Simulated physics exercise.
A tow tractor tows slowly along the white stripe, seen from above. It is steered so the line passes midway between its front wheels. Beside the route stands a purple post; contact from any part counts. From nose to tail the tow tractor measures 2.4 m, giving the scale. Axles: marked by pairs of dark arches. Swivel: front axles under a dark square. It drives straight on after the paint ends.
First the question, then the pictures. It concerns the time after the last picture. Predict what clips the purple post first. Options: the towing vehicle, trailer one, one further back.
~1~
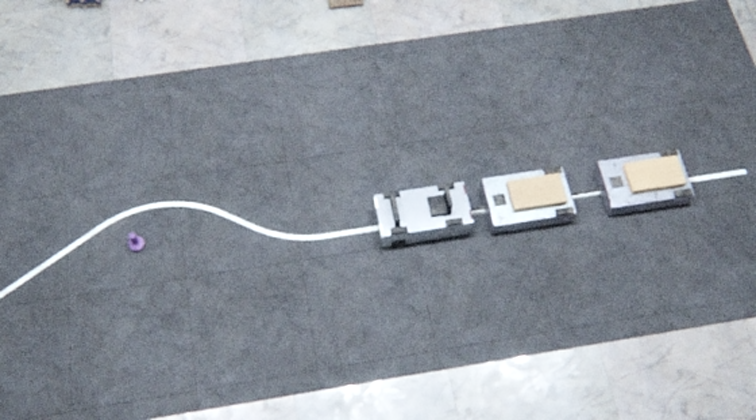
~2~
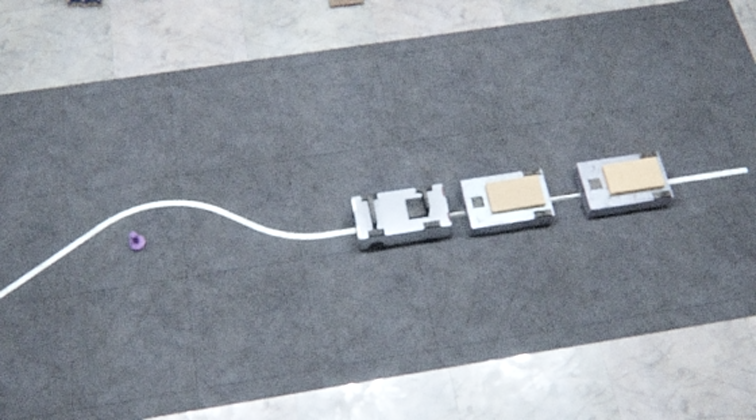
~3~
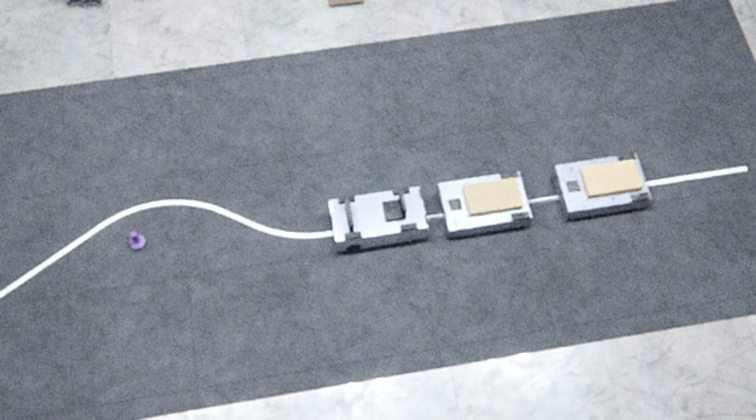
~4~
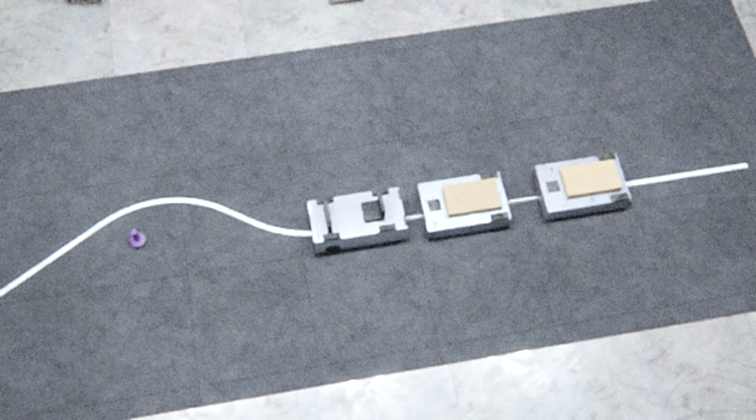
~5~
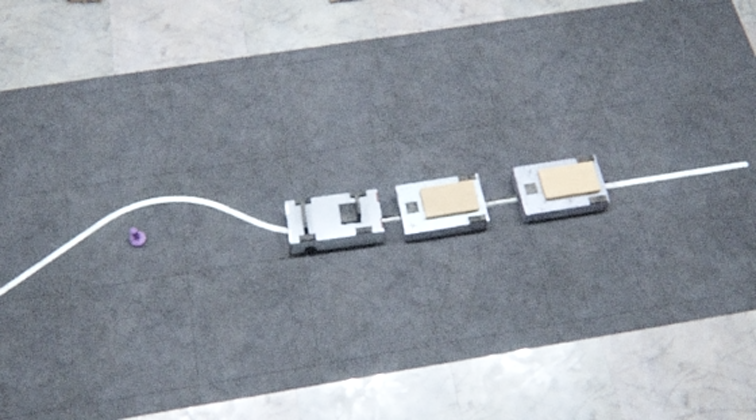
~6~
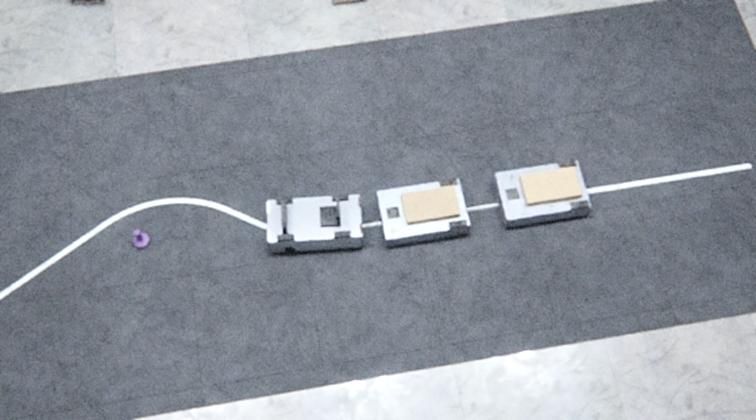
The answer is the engine up front.
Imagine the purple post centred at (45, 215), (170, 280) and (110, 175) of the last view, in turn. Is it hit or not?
In the first spot it is left alone, in the second left alone, and in the third left alone.
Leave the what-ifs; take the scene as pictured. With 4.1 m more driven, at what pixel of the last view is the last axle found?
Roughly at (428, 206).
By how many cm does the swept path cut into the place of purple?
Purple 70.
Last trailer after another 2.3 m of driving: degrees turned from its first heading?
Roughly 0°.
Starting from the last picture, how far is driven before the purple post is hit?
Contact happens once about 5.0 m more has been driven.
5.1 m further on, the last axle is at (392, 209) of the last picture, 10 cm off the line; the tow tractor has hit purple.
10.9 m further on, the last axle is at (183, 213) of the last picture, 65 cm off the line.
16.4 m further on, the last axle is out of the picture, 15 cm off the line; 1 of 1 struck in all.
